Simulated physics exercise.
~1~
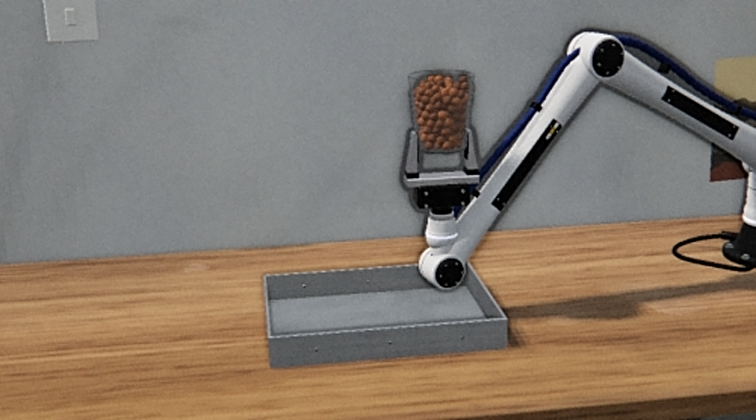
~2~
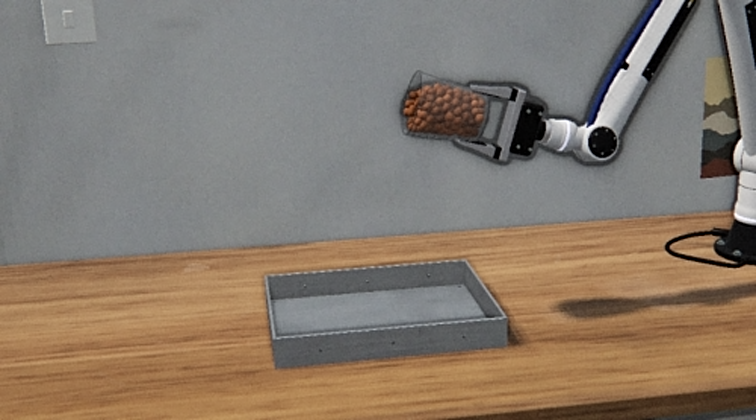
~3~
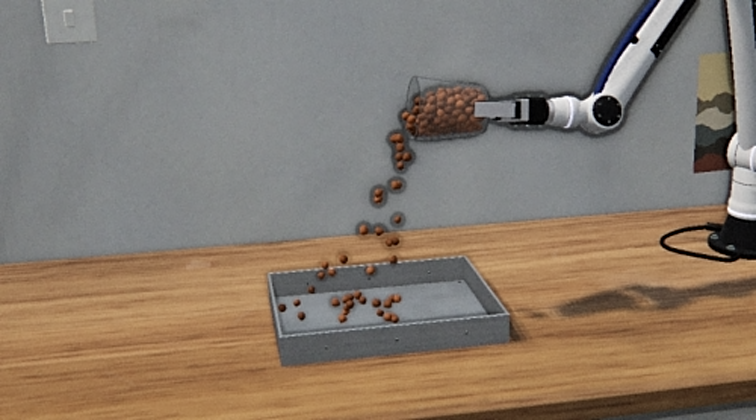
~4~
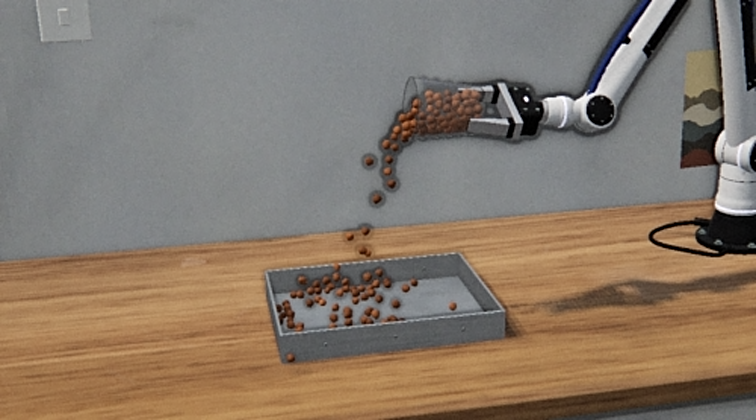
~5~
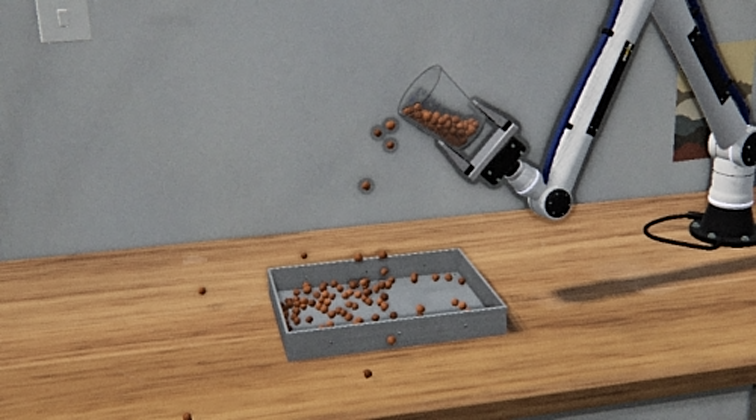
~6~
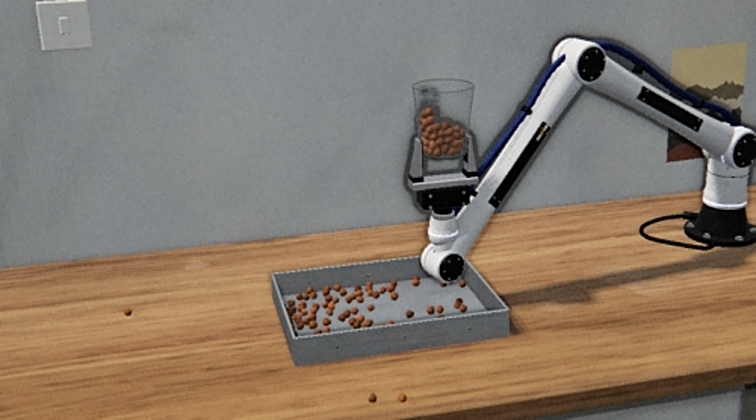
A white robot arm grips a clear beaker of reddish-brown hazelnuts above a wooden table, seen from the front and slightly above. A shallow grey tray sits on the tabletop, with a plain grey wall behind. The arm lifts the upright beaker and tips it onto its side towards the left, and nuts spill in a stream into the tray, some bouncing about. As it tilts back up, a few last nuts drop and several scatter over the wood. Finally the beaker stands upright again, still partly full, while most of the nuts lie spread across the tray.
